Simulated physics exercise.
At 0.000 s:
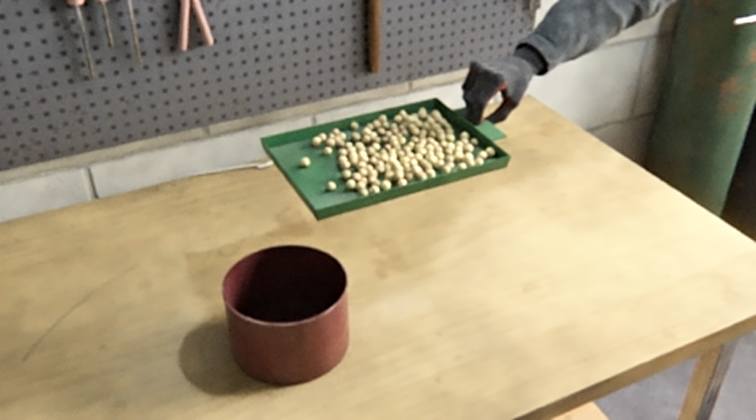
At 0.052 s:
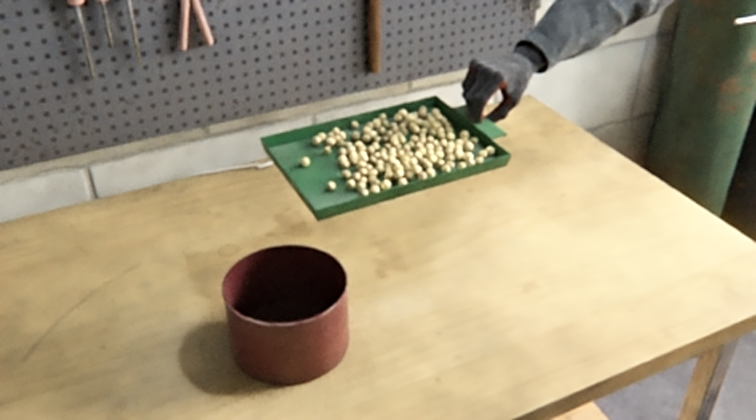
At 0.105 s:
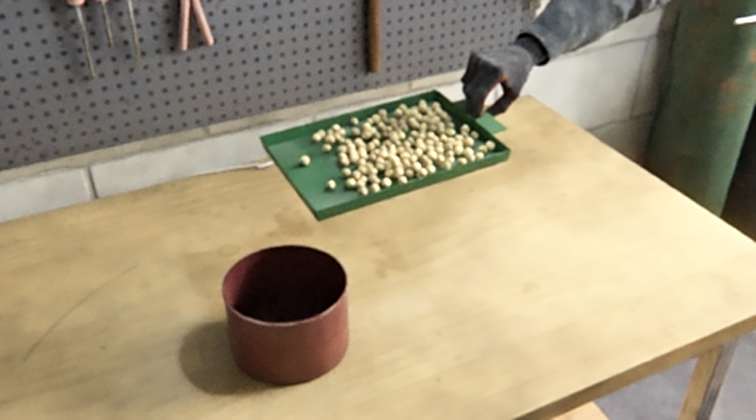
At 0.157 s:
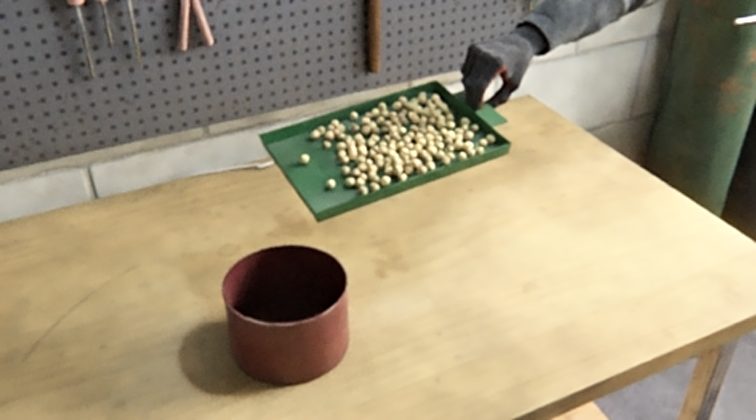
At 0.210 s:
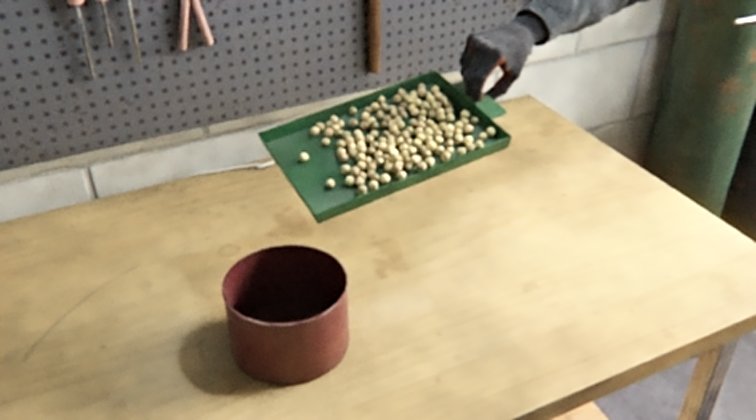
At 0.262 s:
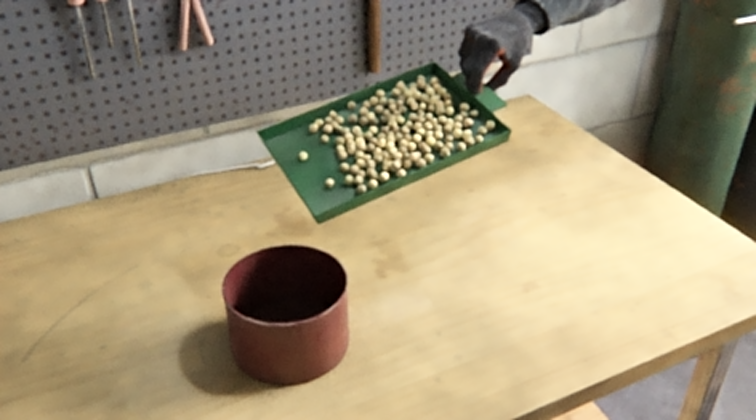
A dark-gloved hand on a grey-sleeved arm reaches in from the upper right of a workshop, seen from above at an angle, with a pegboard and pale block wall behind. It grips a green rimmed tray of pale round nuts above a wooden table, with a dark red pot below to the left. The tray's far side rises slightly, tilting it gently toward the viewer, while the nuts barely shift and the camera stays still.
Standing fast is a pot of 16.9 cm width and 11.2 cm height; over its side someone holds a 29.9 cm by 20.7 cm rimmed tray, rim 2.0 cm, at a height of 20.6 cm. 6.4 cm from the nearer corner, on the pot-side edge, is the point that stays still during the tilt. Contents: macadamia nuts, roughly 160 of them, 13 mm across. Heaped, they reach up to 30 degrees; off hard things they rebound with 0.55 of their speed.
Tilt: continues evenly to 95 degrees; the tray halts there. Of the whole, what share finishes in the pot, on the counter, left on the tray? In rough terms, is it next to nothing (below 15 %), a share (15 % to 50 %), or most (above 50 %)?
Roughly: Pot: Most, counter: Next to nothing, tray: Next to nothing.
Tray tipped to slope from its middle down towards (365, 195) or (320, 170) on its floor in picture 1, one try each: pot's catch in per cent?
That would be close to 70 per cent and then close to 30 per cent.
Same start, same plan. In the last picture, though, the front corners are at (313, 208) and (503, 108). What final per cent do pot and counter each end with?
Pot 25, counter 75.
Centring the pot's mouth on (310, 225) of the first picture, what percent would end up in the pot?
About 0 per cent.
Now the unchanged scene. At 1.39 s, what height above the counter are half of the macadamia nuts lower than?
Some 26 cm.
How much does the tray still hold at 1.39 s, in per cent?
Some 90 per cent of the load.
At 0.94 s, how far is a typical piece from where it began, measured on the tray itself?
Some 10 cm.
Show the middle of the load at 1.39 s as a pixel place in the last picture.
Approximately (318, 167) in the last picture.
After 0.94 s, tilt 51 degrees; the tray holds 100 %, the pot 0 %.
After 1.39 s, tilt 77 degrees; the tray holds 90 %, the pot 5 %.
After 1.91 s, tilt 95 degrees; the tray holds 5 %, the pot 85 %.
By 2.8 s all is still; pot 100 %, counter 0 %, tray 0 %.
